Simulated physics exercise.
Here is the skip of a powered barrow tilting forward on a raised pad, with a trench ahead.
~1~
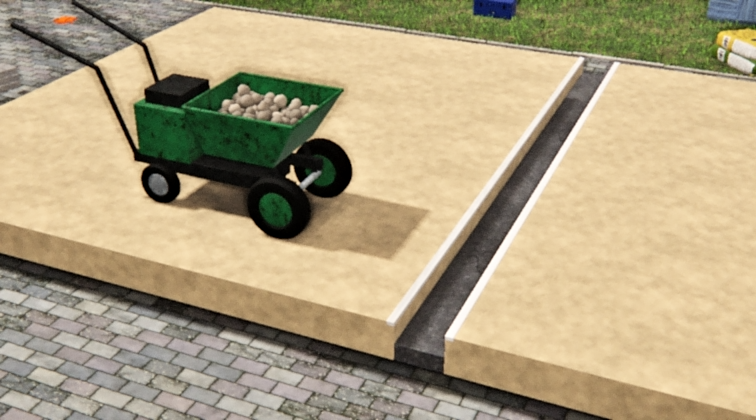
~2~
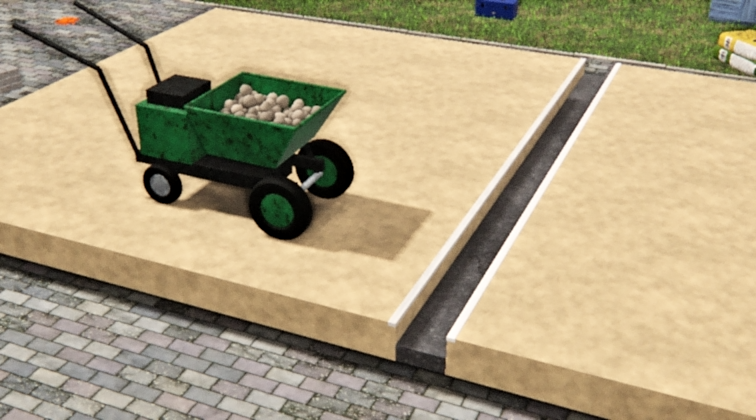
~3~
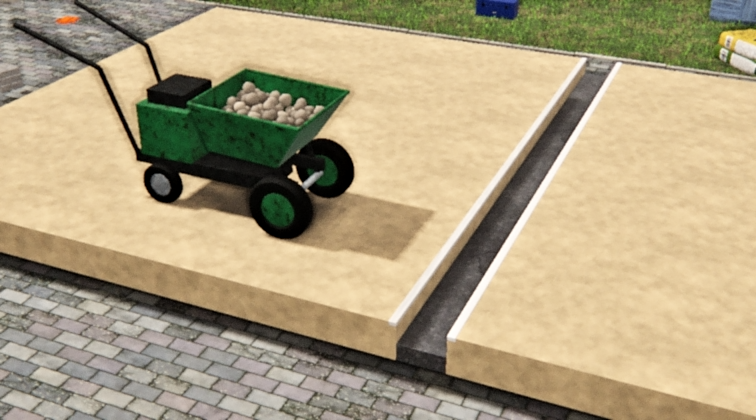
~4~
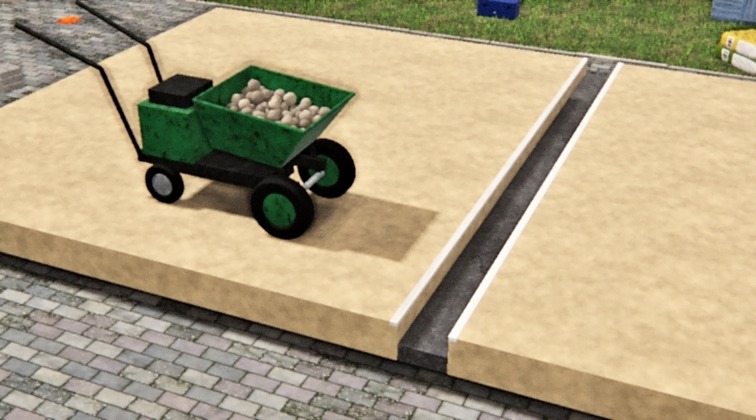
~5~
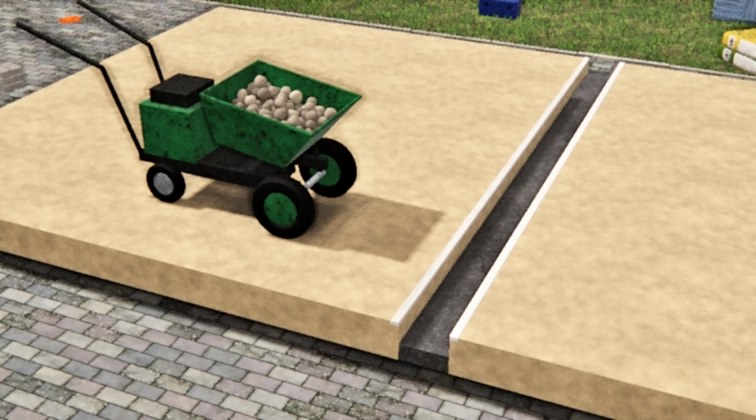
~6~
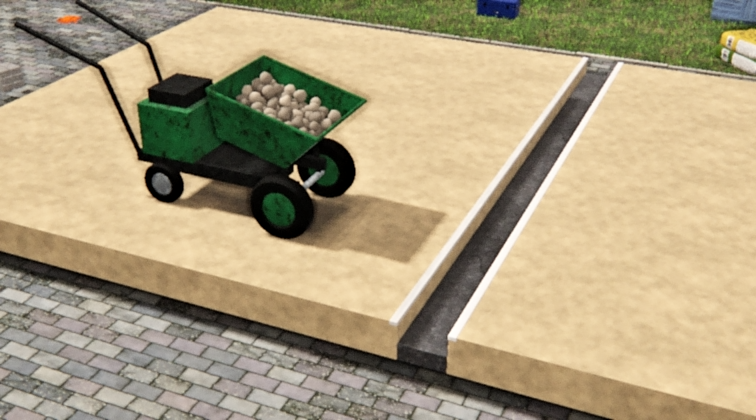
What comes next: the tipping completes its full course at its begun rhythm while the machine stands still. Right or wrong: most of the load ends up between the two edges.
Wrong.
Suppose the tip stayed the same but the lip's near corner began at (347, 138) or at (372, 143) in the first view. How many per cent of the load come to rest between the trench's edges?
Roughly 80 per cent first, then roughly 70 per cent.
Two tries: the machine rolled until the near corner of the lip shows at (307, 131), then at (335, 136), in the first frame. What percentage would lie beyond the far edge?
About 0 % and about 0 %.
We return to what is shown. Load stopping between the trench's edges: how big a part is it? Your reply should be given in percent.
Close to 20 per cent.
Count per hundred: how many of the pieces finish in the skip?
About 15 in a hundred.
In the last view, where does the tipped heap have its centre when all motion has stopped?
Close to (420, 237) in the last view.
Soon, skip tipped steeply; all in the skip.
A while on, skip tipped right over; most in the skip; a small part short of the trench; a stray few falling.
Towards the end, skip tipped right over; about a quarter in the skip; about half short of the trench; about a quarter in or heaped over the trench.
Finally, skip tipped right over; a small part in the skip; about two thirds short of the trench; about a quarter in or heaped over the trench; none beyond it.
